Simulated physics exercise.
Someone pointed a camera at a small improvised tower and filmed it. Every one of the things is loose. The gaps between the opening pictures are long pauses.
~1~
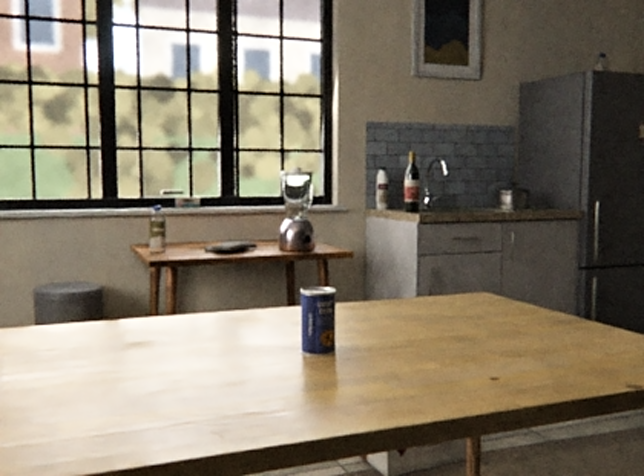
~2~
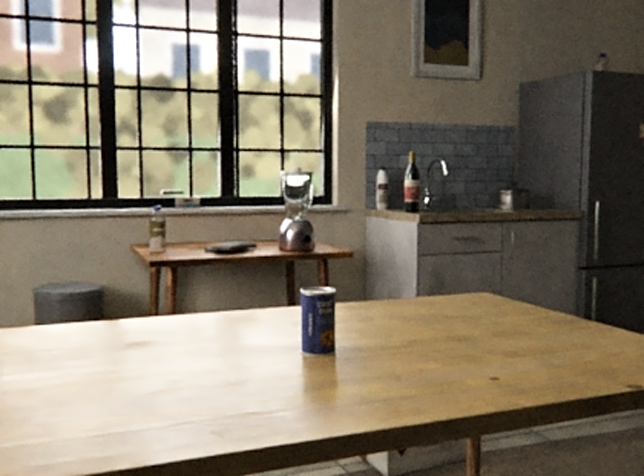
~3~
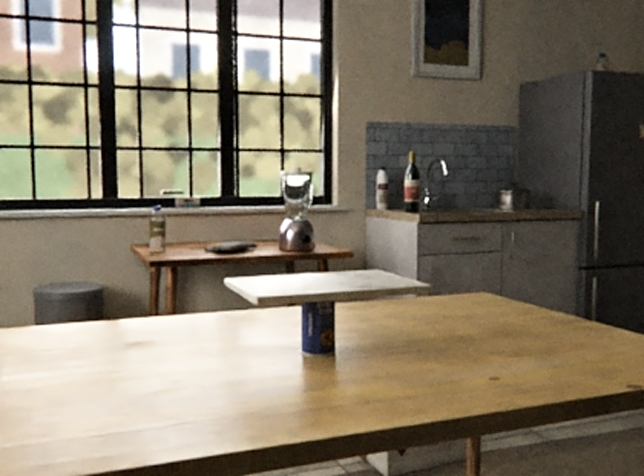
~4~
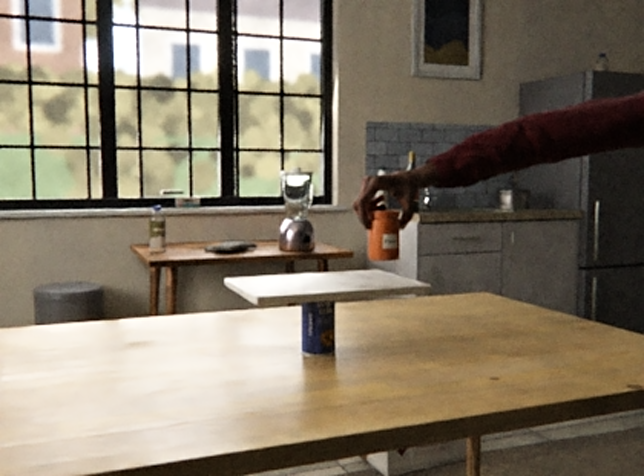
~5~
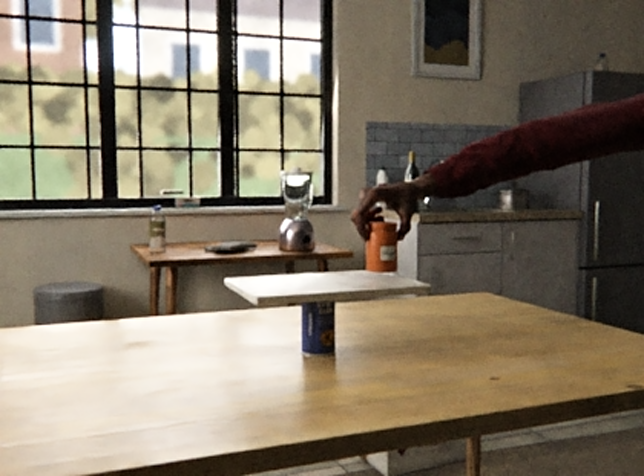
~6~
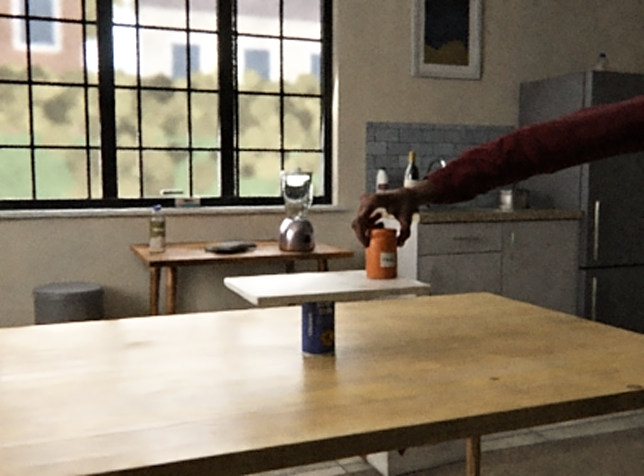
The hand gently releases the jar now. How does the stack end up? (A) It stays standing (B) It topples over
B, it topples over.
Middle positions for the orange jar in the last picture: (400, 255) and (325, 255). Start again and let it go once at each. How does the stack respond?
Well, the first time it goes over, and the second time it stays put.
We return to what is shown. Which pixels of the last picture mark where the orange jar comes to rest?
Somewhere around (431, 326) in the last picture.
Then, 0.30 s later than the last frame, orange jar now fallen; white lid tilted by 43°.
Then, 0.40 s later than the last frame, white lid tilted by 57°.
Then, 0.50 s later than the last frame, white lid tilted by 50°.
When it is over, fallen, orange jar; lying over in the stack, white lid; blue tin as before. End places, in pixels of the last picture, orange jar near (431, 326). The stack gives way.
